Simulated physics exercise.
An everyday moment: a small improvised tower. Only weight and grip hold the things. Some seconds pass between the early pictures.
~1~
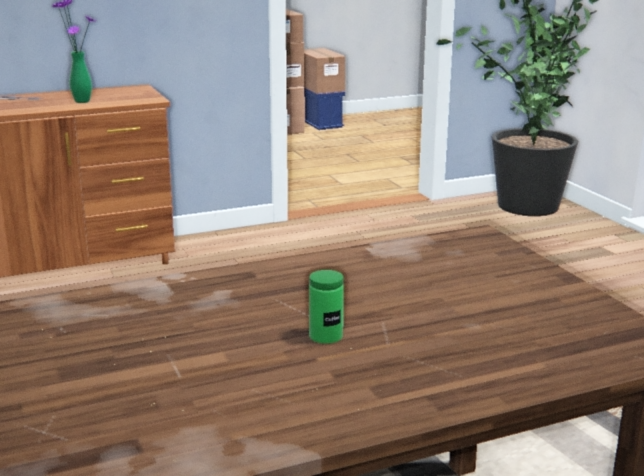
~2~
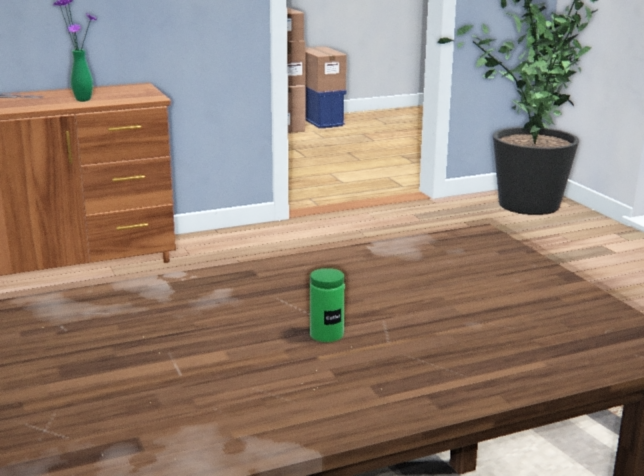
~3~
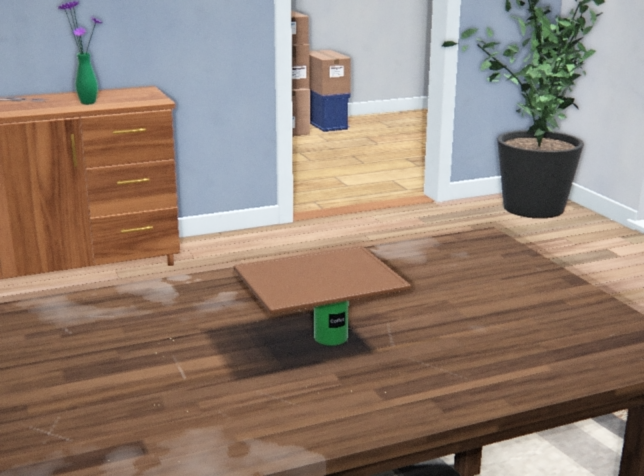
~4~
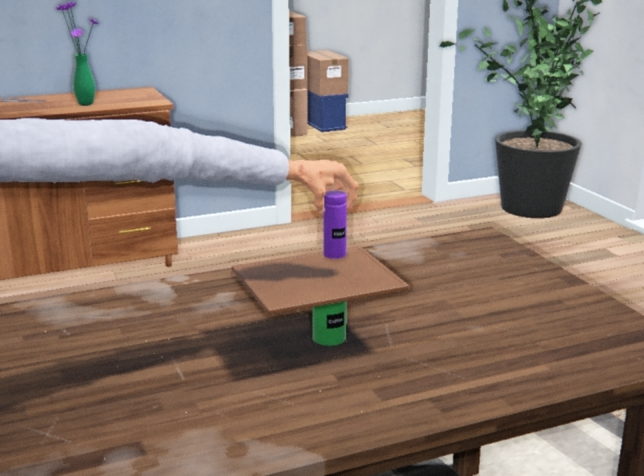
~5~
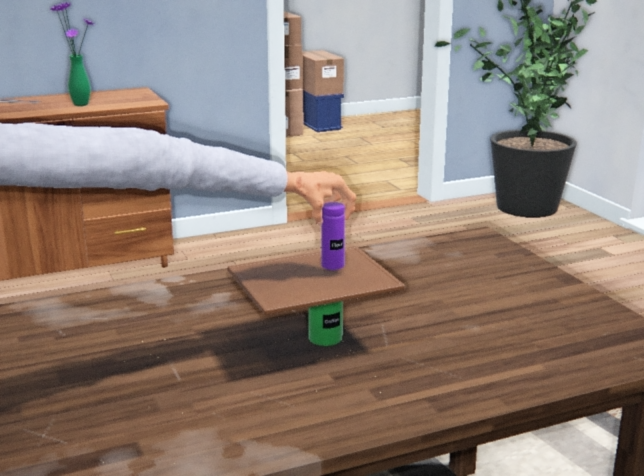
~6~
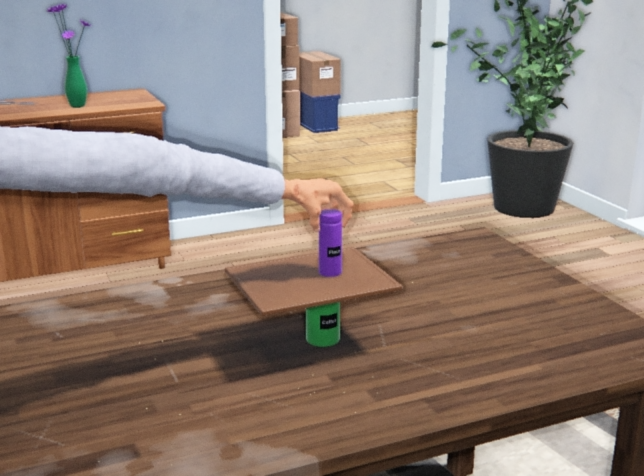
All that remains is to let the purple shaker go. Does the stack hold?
The stack keeps its balance.
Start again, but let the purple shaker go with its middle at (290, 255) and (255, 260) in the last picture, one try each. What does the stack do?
In the first case it gives way; in the second case it comes apart.
Then, 0.80 s past the last view, nothing moves.
Then, 1.70 s past the last view, purple shaker resting near (330, 243).
Finally, all 3 still in place. Final places as the last picture's camera would see them, purple shaker near (330, 243). The stack holds.
